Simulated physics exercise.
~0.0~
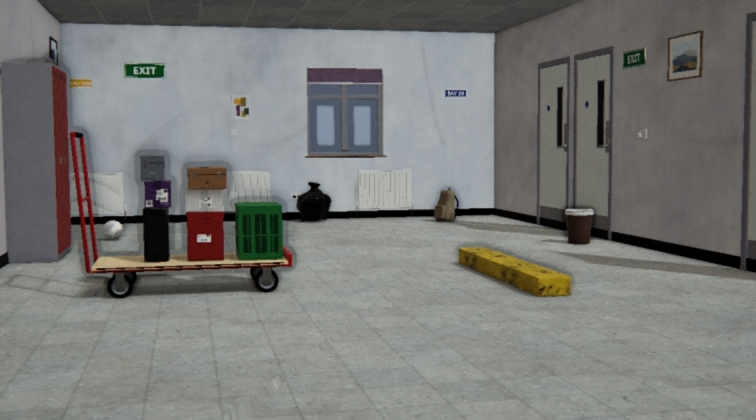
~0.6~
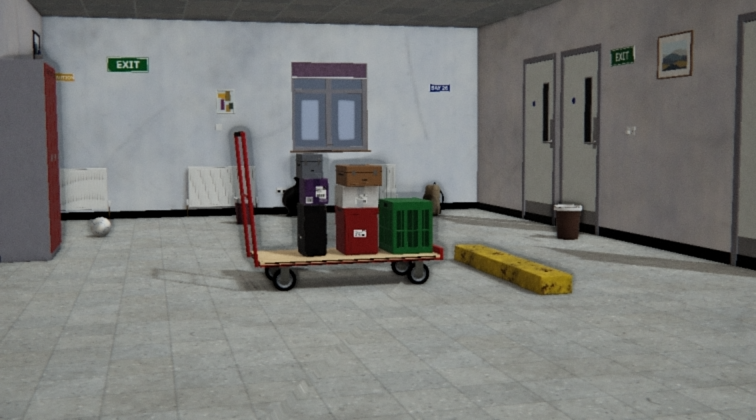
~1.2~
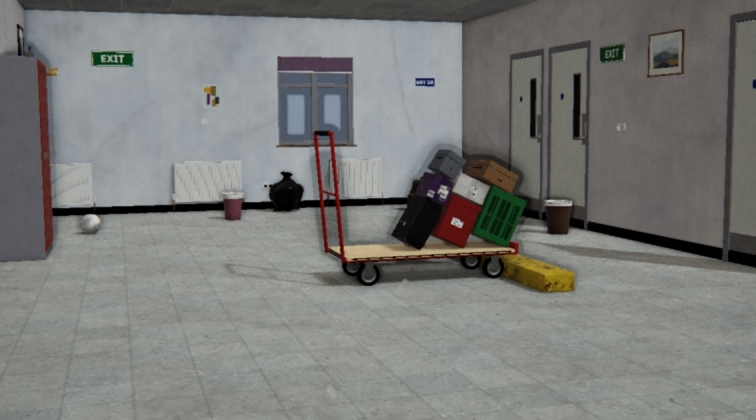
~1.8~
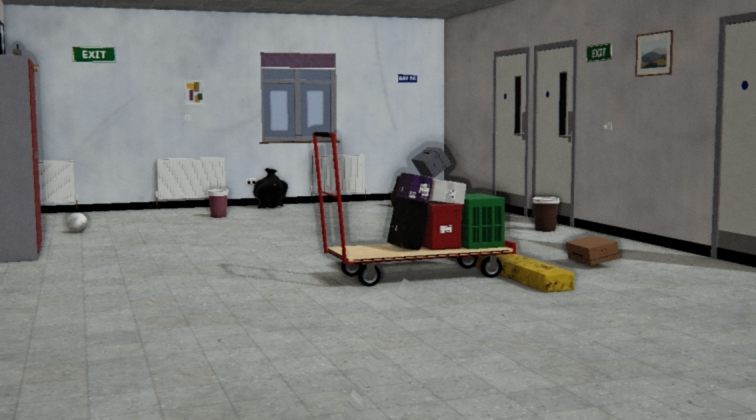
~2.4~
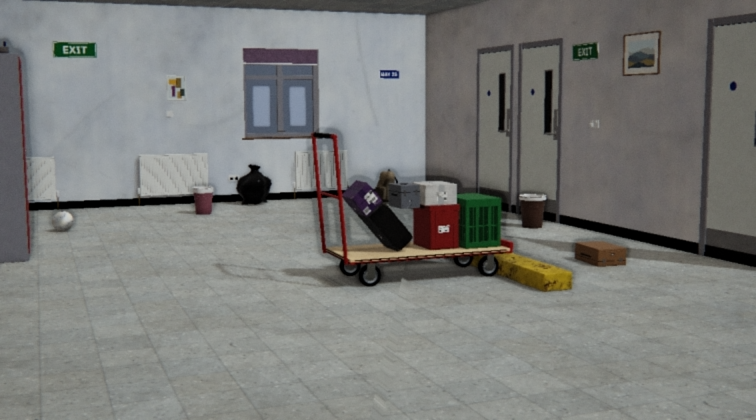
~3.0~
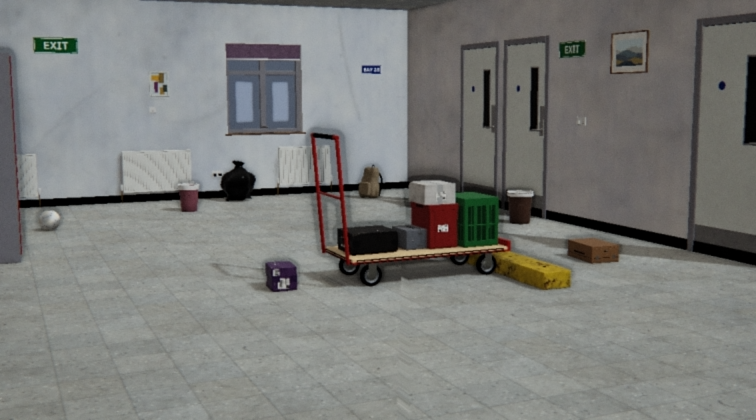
Red-handled trolley rolling right into a yellow kerb, its stacked load toppling, with a brown box and purple parcel ending on the floor.
